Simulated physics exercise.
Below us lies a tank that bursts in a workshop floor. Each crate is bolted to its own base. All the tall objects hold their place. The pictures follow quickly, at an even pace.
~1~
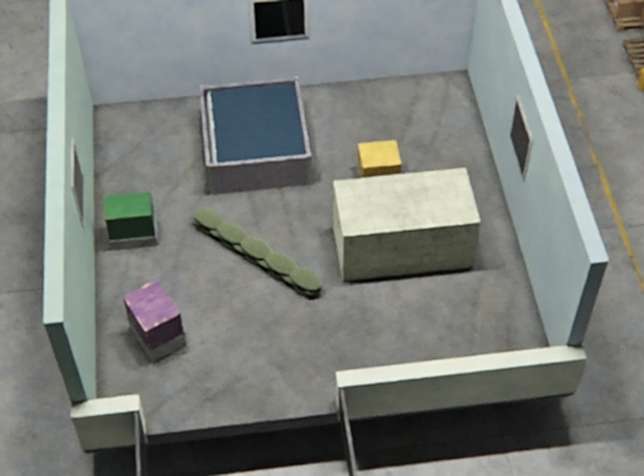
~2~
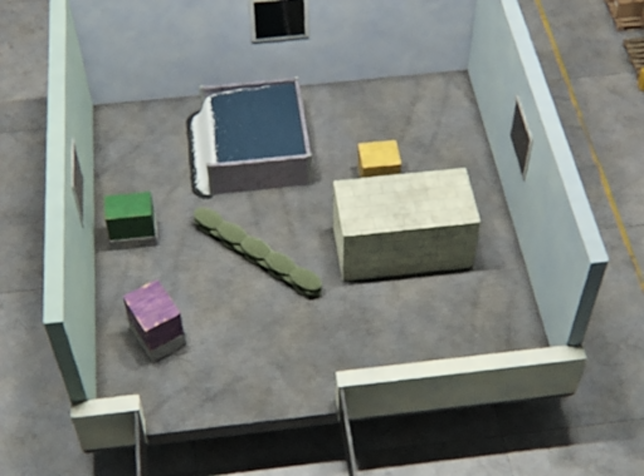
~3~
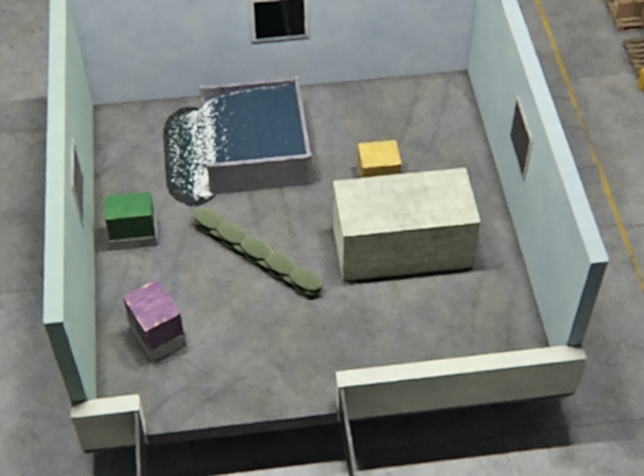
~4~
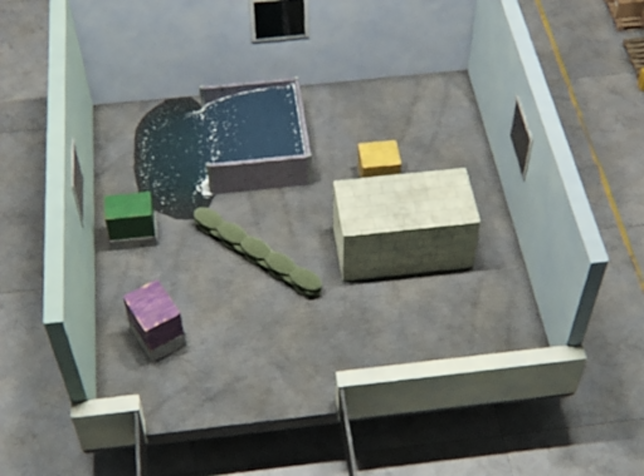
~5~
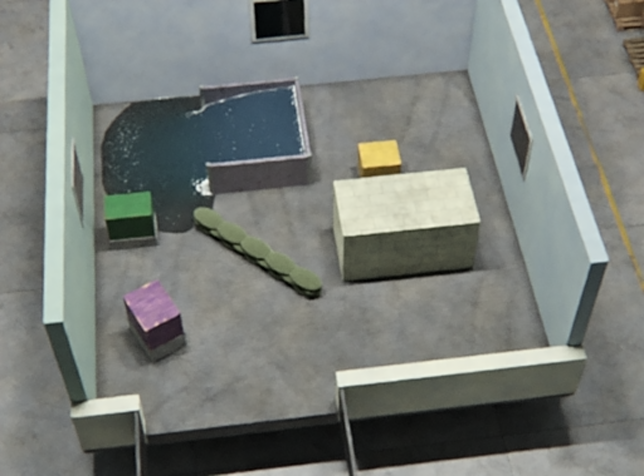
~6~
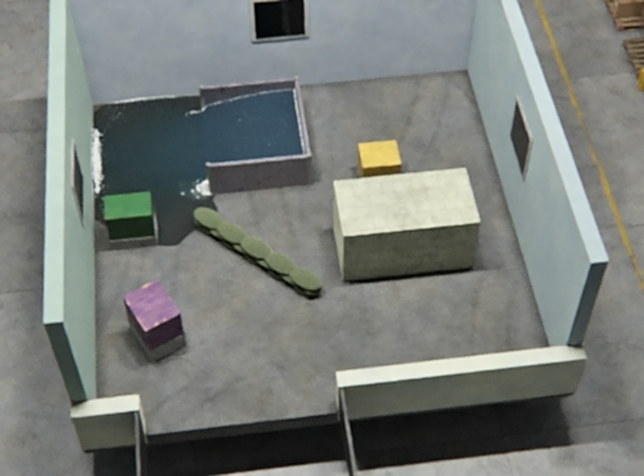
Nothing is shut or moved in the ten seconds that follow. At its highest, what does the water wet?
One by one: The yellow crate keeps dry; the green crate is soaked; the purple crate keeps dry.
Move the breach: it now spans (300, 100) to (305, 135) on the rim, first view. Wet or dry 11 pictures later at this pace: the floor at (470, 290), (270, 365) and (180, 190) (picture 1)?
One after the other: Clear, not flooded, dry.
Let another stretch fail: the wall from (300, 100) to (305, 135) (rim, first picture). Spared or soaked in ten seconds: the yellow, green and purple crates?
One by one: Yellow takes water; green is safe; purple is safe.
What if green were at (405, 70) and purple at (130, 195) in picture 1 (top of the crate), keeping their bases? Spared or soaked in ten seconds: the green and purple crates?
In short: The green crate is spared; the purple crate ends up wet.
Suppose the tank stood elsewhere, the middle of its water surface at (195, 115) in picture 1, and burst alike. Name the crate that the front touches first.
The green crate.
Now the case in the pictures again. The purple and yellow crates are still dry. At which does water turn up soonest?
I say the one in purple.
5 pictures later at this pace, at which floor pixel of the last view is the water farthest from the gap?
Close to (96, 285).
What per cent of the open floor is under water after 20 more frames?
I make it 35 per cent.
A moment on, water covers 15 % of the floor; the yellow crate not reached, the green crate water round its plinth, the purple crate not reached.
Next, water covers 20 % of the floor; the yellow crate not reached, the green crate water round its plinth, the purple crate water round its plinth.
Then, water covers 35 % of the floor; the yellow crate not reached, the green crate water round its plinth, the purple crate water round its plinth.
Later, water covers 75 % of the floor; the yellow crate water round its plinth, the green crate water round its plinth, the purple crate water round its plinth.
In the end, water covers 90 % of the floor; the yellow crate stayed above the water, the green crate was topped, the purple crate stayed above the water.
